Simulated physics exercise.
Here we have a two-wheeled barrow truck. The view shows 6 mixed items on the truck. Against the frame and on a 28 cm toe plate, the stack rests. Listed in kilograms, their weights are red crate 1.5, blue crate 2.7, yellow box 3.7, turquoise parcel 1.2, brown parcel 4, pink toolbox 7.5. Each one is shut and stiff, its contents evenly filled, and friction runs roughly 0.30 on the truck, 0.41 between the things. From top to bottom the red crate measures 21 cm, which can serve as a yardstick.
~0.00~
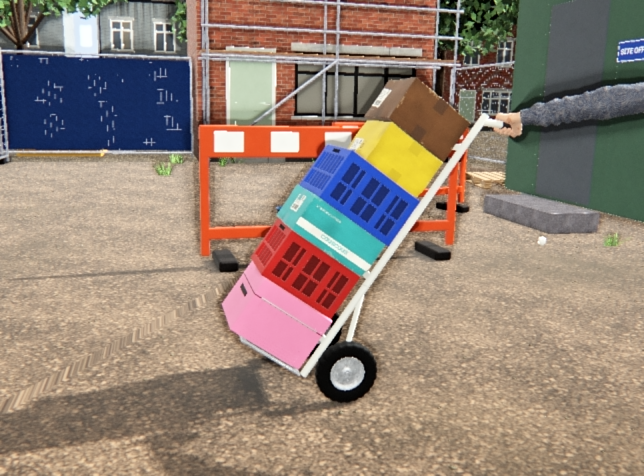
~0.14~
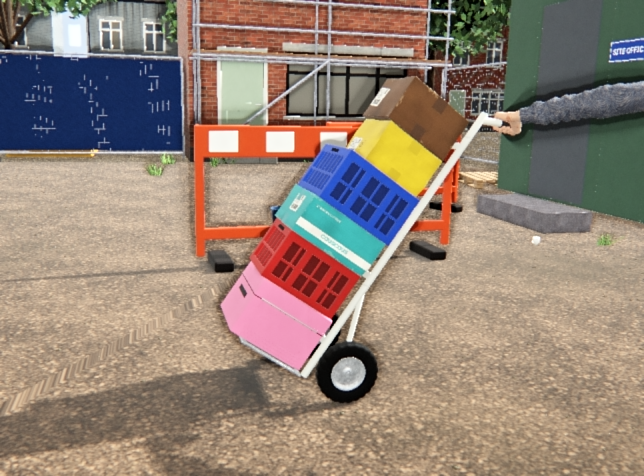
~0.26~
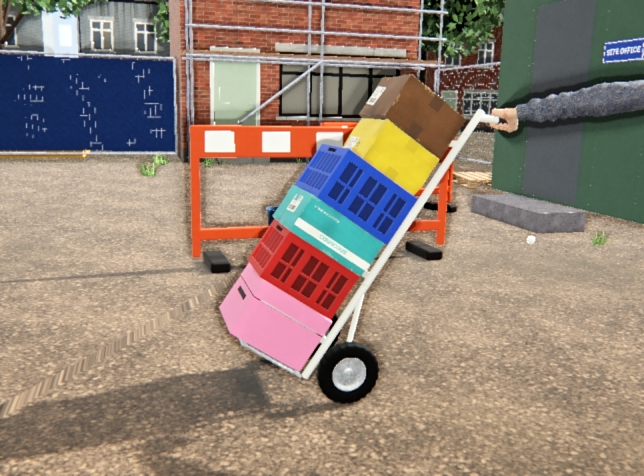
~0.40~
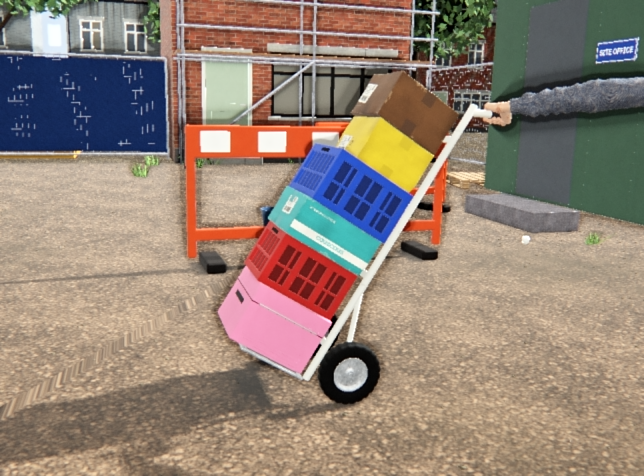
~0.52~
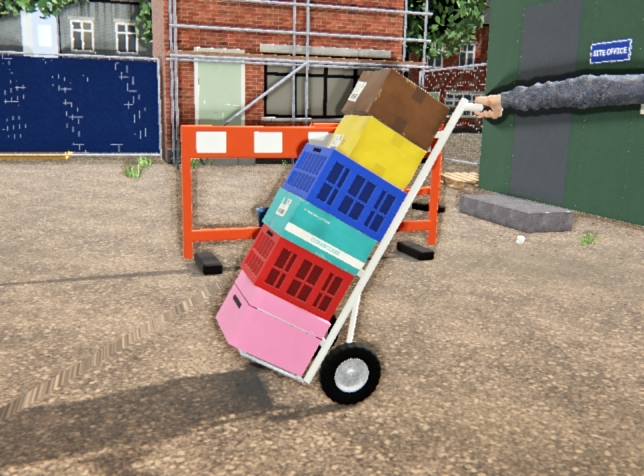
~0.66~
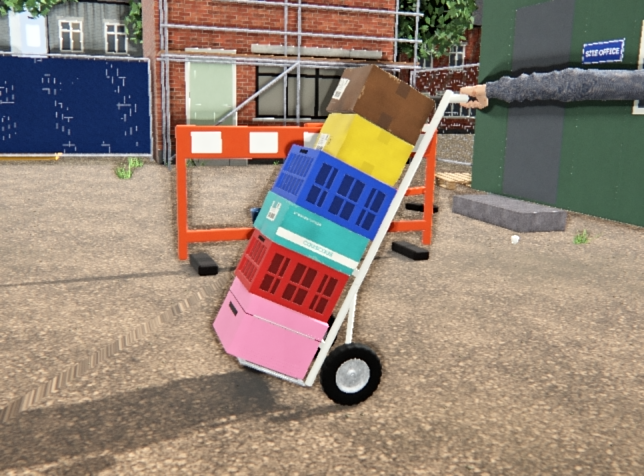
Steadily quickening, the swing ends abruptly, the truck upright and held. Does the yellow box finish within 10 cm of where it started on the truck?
No.
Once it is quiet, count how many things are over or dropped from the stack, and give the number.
In total, 5.
Around 2.16 s, truck upright; yellow box tipped 21° against what carries it near (186, 157); brown parcel tipped 21° against what carries it; blue crate tipped 21° against what carries it.
Around 2.76 s, truck upright; blue crate, yellow box, turquoise parcel and brown parcel now dropped from the stack; red crate tipped 66° against what carries it.
Finally (3.8 s), dropped from the stack, red crate, blue crate, yellow box, turquoise parcel and brown parcel; the last one still in place (within 10 cm).
